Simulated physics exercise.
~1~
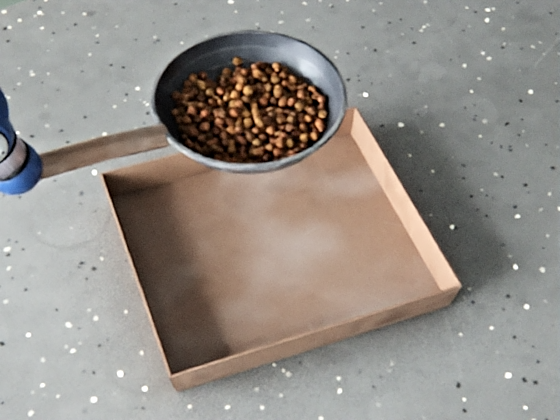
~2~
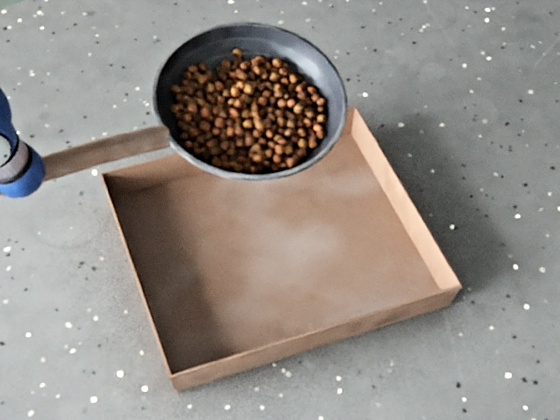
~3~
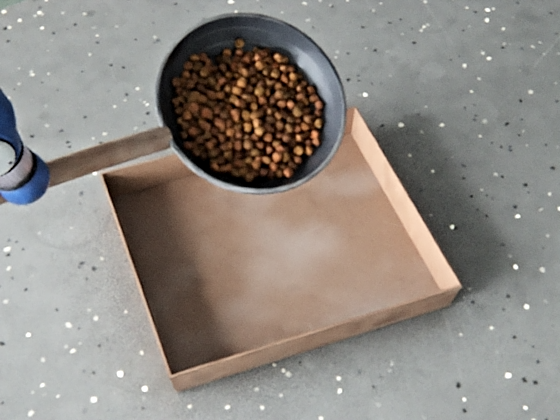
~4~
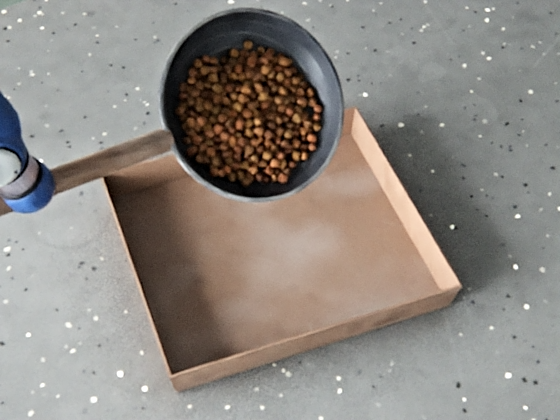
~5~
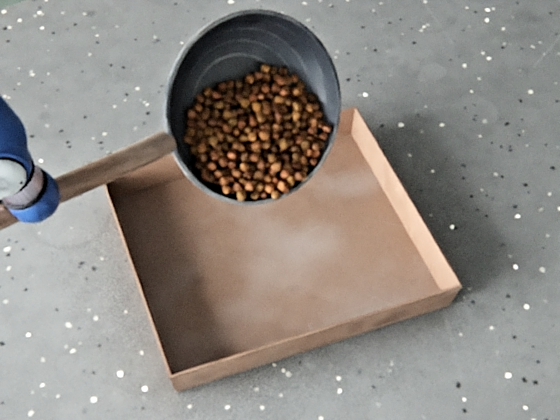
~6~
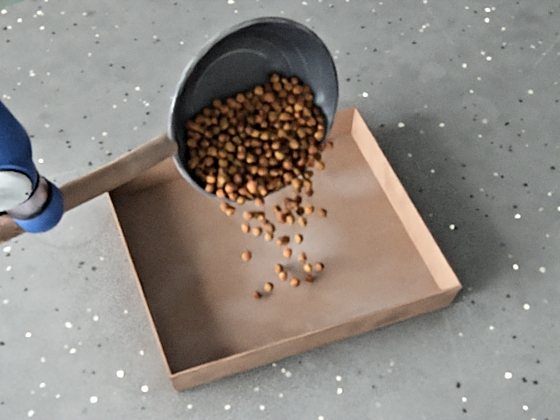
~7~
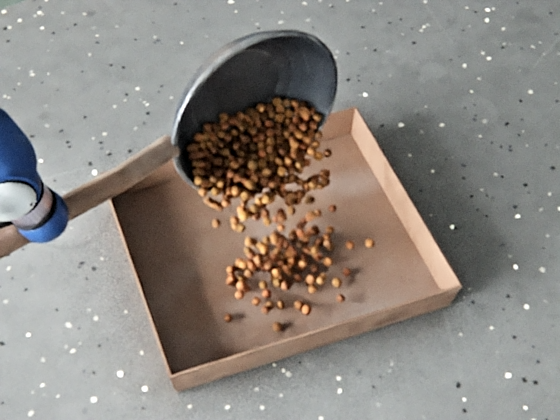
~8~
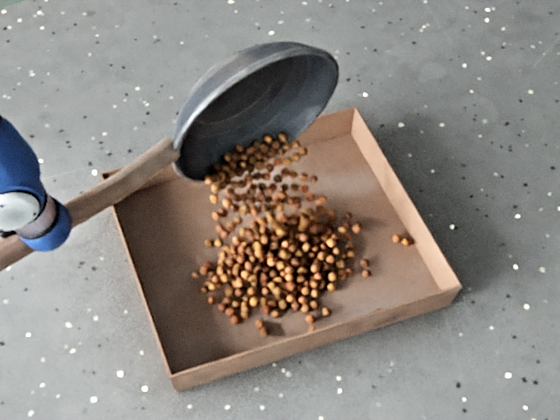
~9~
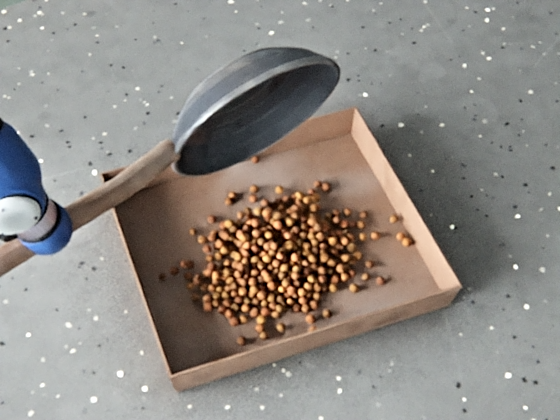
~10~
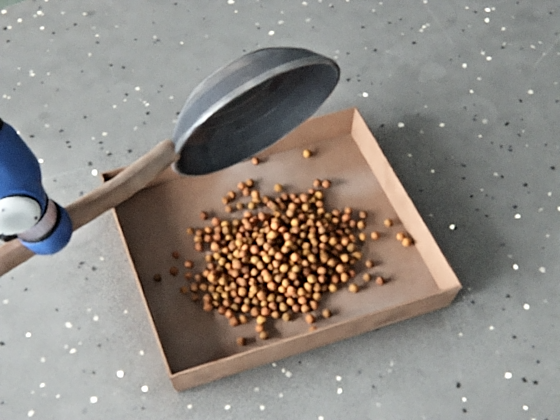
On a grey floor, a tilting ladle pours brown balls into a heap in a tray.
